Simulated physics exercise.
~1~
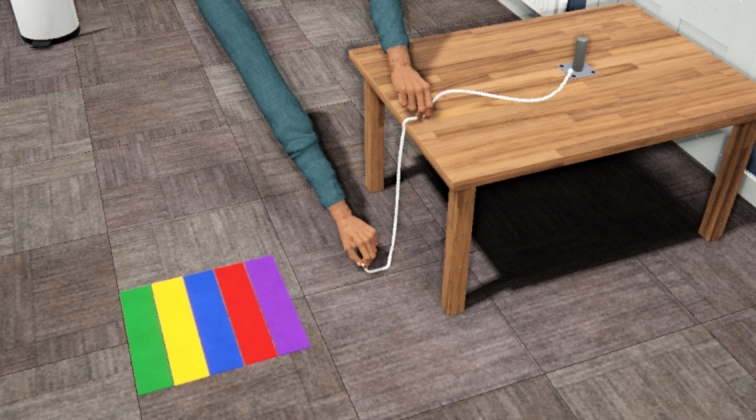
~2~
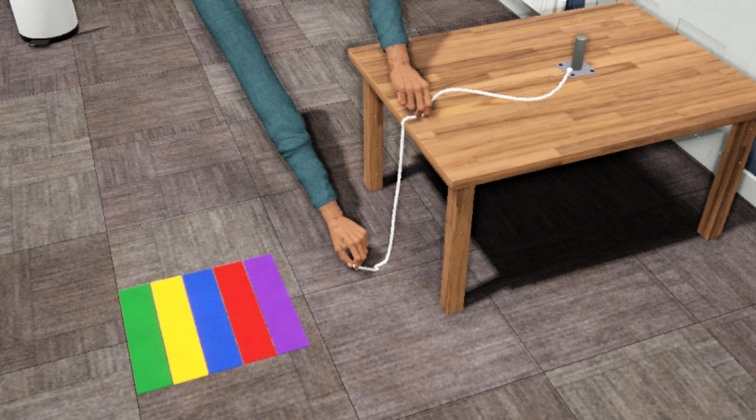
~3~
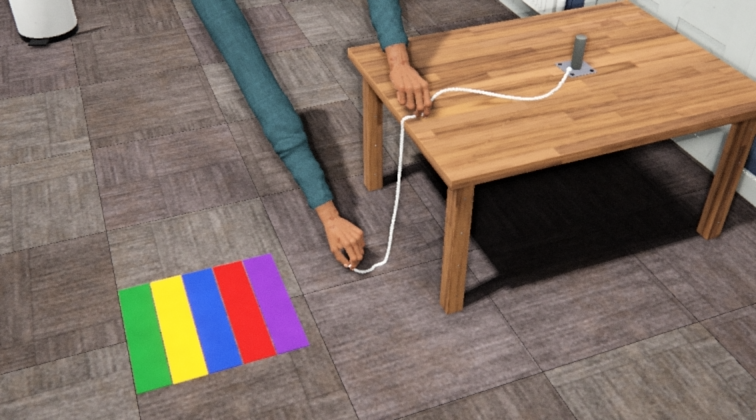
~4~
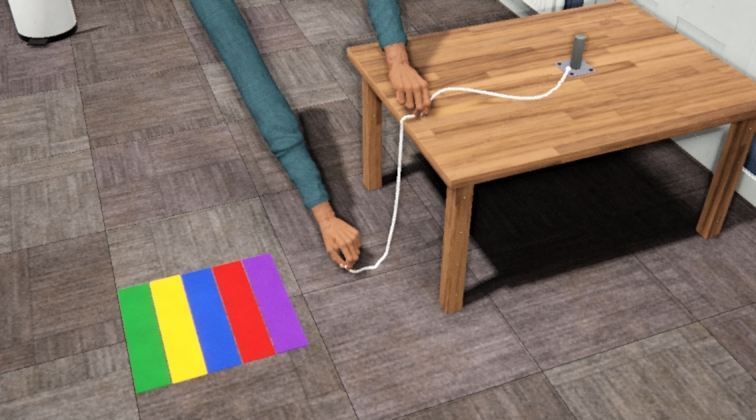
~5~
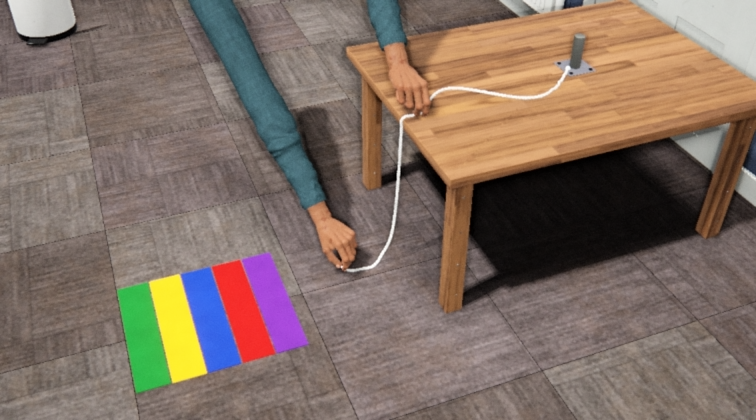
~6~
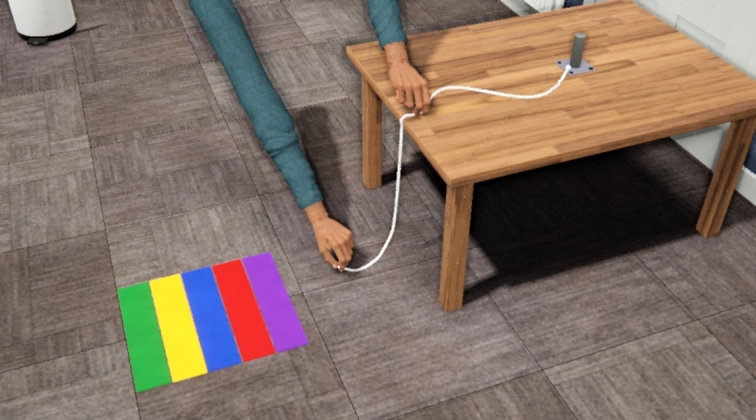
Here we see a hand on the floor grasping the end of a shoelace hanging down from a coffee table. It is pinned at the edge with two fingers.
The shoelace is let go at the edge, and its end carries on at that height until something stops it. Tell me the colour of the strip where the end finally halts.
It halts over blue.
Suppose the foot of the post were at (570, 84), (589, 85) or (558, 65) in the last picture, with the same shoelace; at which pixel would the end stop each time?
Try by try: (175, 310), (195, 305) and (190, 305).
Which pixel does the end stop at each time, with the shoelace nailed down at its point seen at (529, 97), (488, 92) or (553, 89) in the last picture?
(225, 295), (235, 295) and (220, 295).
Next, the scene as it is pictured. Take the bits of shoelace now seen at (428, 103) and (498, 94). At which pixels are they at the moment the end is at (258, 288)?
Around (399, 118) and (473, 91).
Soon after, end near (258, 288); over purple.
Then, end near (224, 296); over red.
At full stretch, end near (205, 302); over blue. It gets as far as the blue strip.
